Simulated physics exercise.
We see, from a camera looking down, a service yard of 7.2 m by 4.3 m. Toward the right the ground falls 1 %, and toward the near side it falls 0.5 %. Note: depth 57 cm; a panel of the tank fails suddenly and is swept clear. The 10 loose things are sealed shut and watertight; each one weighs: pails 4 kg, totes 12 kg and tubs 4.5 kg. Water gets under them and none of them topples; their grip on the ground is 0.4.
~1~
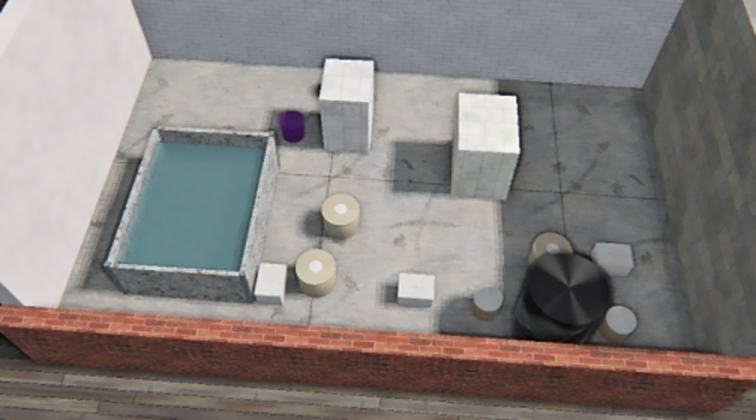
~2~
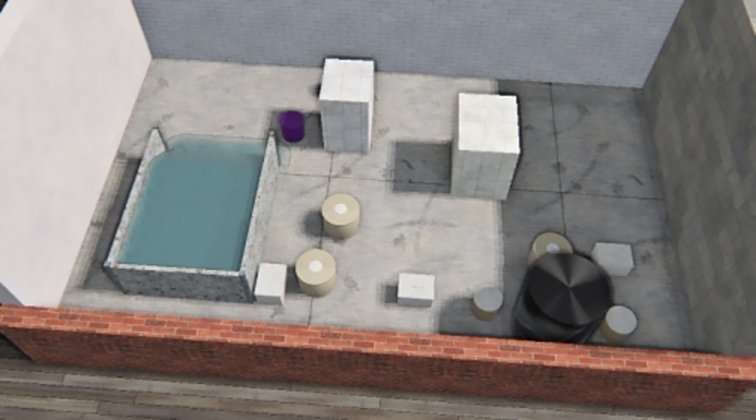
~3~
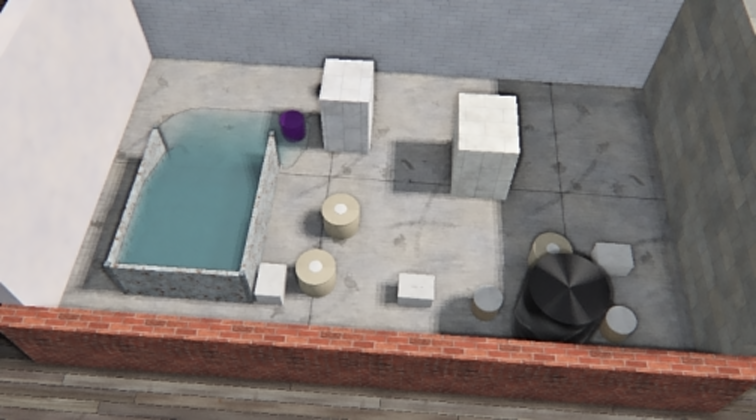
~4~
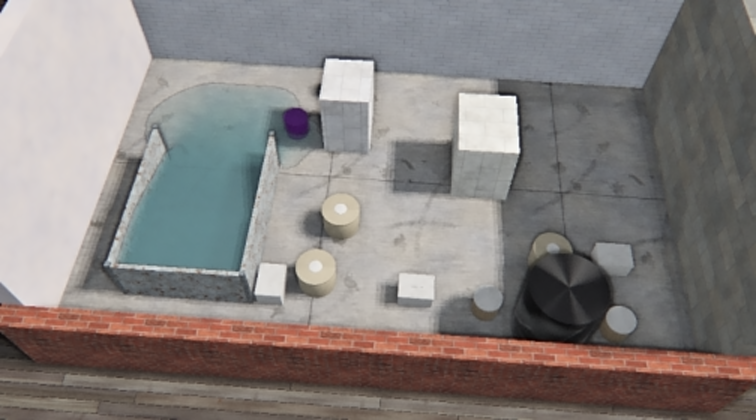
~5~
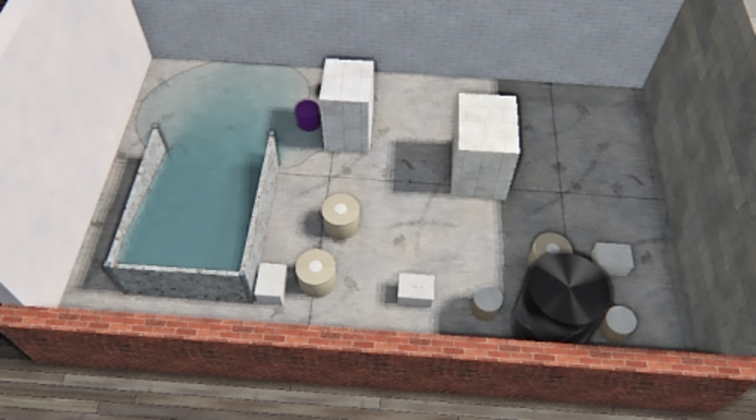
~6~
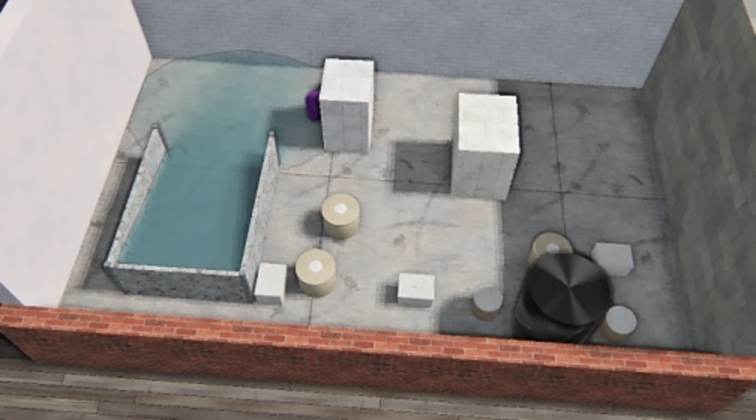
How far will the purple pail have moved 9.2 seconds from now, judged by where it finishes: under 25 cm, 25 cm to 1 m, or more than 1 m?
Beyond a metre.
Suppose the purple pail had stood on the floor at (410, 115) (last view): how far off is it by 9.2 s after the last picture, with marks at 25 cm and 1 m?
As it turns out, it is swept away.
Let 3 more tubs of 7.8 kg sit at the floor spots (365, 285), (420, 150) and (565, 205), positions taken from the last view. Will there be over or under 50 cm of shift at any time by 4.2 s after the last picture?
Within it, within it, within it.
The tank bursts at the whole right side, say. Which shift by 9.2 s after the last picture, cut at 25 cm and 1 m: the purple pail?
I'd say the purple pail scarcely moves.
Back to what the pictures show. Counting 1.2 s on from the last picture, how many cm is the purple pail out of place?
150 cm or so by then.
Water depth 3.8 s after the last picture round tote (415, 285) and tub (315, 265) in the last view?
I'd put it at 1 cm and 2 cm respectively.
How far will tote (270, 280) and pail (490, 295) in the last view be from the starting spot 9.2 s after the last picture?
First 5 cm, then 80 cm.
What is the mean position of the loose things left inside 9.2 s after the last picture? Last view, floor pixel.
It works out to somewhere near (509, 233) on the floor.
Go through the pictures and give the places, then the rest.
The first picture shows the purple pail at (291, 119) rests on the ground; 2.7 m2 under water; 0 of 10 have shifted.
The second picture shows the purple pail at (291, 119), on the bottom; water covers 3.4 m2; 0 of 10 have shifted.
The third picture shows the purple pail at (292, 119) rests on the ground; water covers 4.4 m2; 0 of 10 have shifted.
The fourth picture shows the purple pail at (296, 117) rests on the ground, 7 cm from its start; water covers 5.5 m2; 1 of 10 have shifted.
The fifth picture shows the purple pail at (307, 109), on the bottom, 27 cm from its start; water covers 6.8 m2; 1 of 10 have shifted.
The sixth picture shows the purple pail at (317, 100) rests on the ground, 47 cm from its start; 7.4 m2 under water; 1 of 10 have shifted.
Then, 1.2 s after the last picture the purple pail is near (388, 63), 1.6 m from its start, afloat; 1 afloat.
Then, 3.8 s after the last picture the purple pail is near (633, 140), 4.5 m from its start, afloat; 1 afloat.
Then, 6.2 s after the last picture the purple pail is near (572, 196), 3.7 m from its start, aground; 5 afloat.
Then, 9.2 s after the last picture the purple pail is near (548, 129), 3.4 m from its start, afloat; 7 afloat.
